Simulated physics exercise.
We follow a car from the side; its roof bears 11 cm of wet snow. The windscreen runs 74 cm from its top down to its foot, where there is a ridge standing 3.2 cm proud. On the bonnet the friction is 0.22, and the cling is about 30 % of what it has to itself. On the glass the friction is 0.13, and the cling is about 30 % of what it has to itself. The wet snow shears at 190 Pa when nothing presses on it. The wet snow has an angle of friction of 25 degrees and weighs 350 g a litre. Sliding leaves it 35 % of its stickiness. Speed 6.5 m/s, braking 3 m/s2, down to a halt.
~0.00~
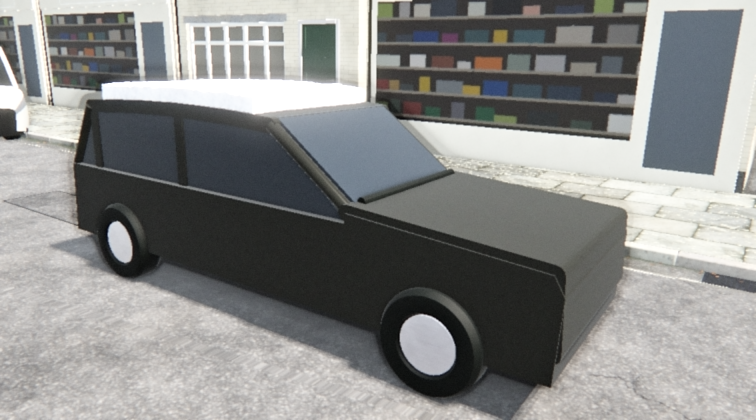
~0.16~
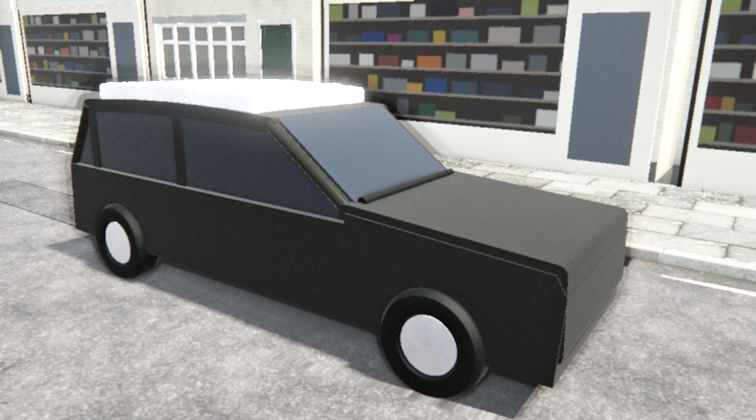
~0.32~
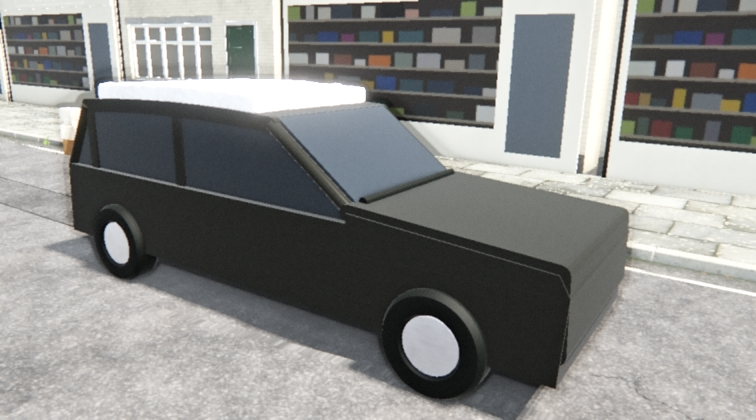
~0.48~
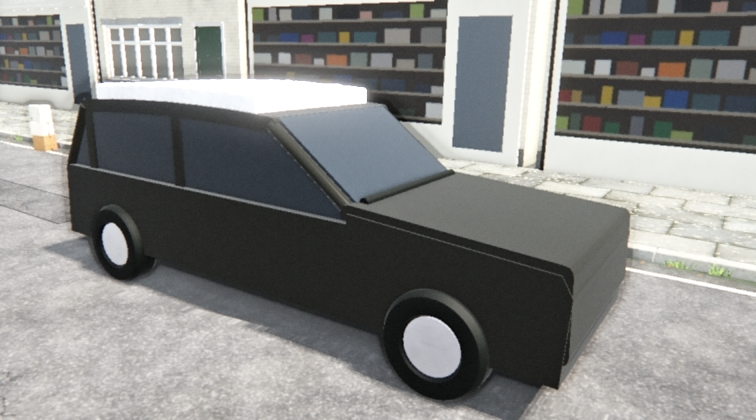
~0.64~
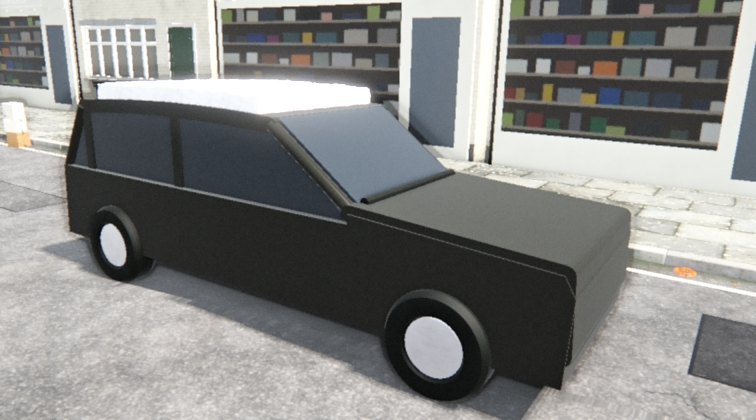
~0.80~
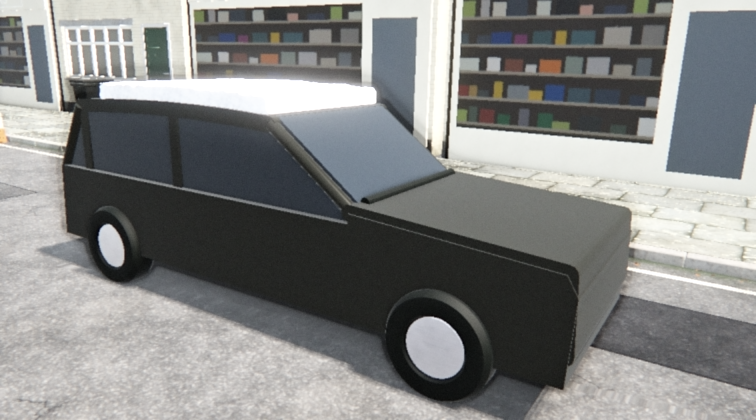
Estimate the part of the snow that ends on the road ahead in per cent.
My estimate is 90 percent.
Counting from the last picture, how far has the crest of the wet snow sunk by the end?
Roughly 50 cm.
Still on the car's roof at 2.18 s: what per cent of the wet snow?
Around 0 %.
By 1.43 s, 69 % of the snow is on the roof, 25 % on the glass, 6 % on the bonnet and none has gone off the nose.
By 2.18 s, none of the snow is on the roof, 16 % on the glass, 81 % on the bonnet and 3 % has gone off the nose.
By 2.92 s, none of the snow is on the roof, 2 % on the glass, 19 % on the bonnet and 79 % has gone off the nose.
By 3.67 s, none of the snow is on the roof, 2 % on the glass, 8 % on the bonnet and 90 % has gone off the nose.
By 3.77 s, at the end, none of the snow is on the roof, 2 % on the glass, 8 % on the bonnet and 90 % has gone off the nose.
